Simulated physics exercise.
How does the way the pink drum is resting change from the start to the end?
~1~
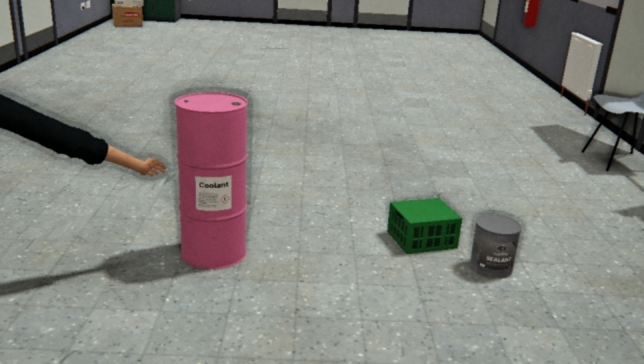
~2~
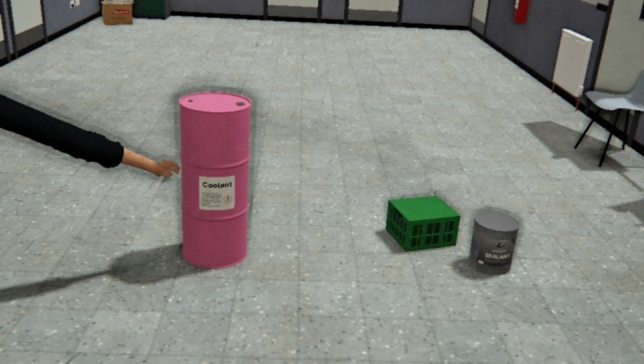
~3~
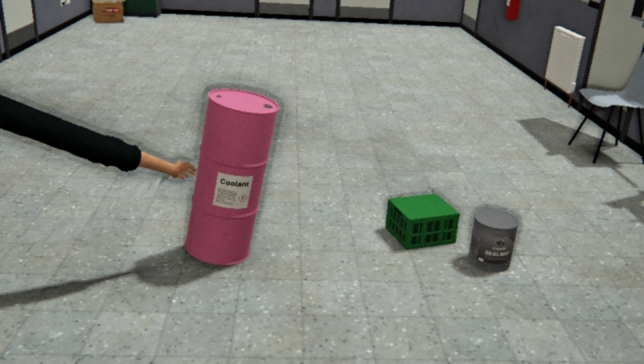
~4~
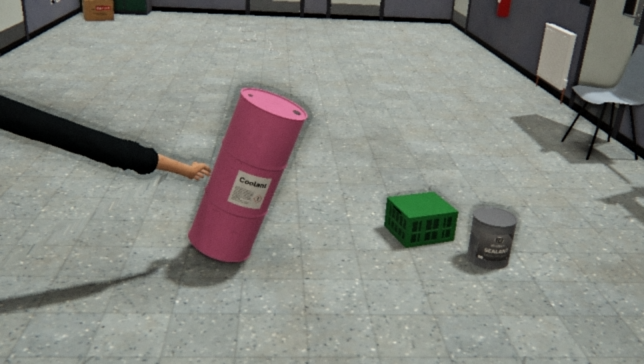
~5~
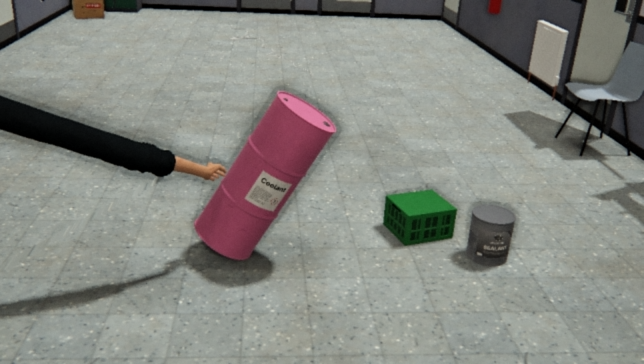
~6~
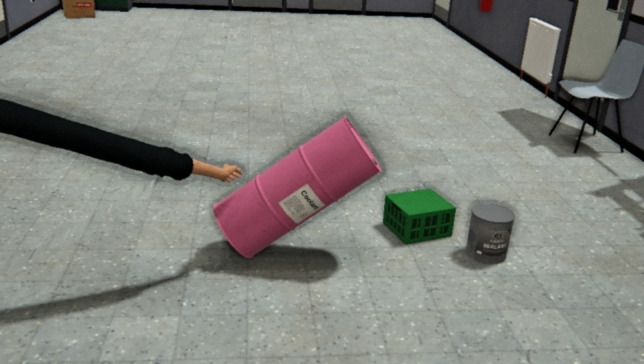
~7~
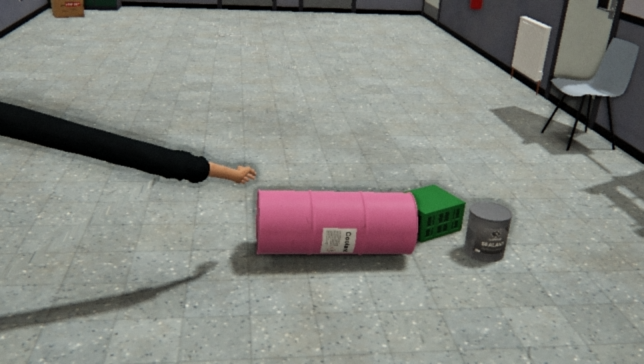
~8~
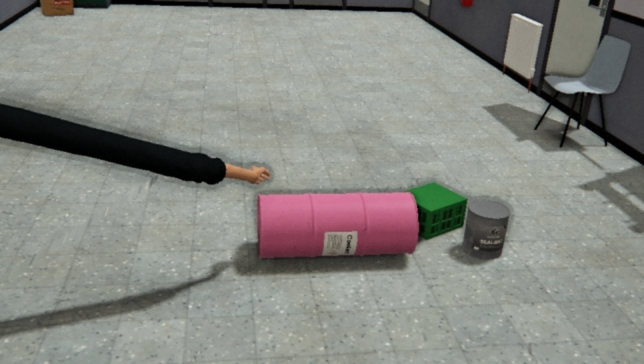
At the start the pink drum stands upright on the floor, and by the end it is lying on its side.
A tall pink drum tipped over to the right as an outstretched hand pushed against its side, leaning further until it fell against a green crate and nudged it slightly. It ended lying on the floor, with a grey pail still standing nearby.
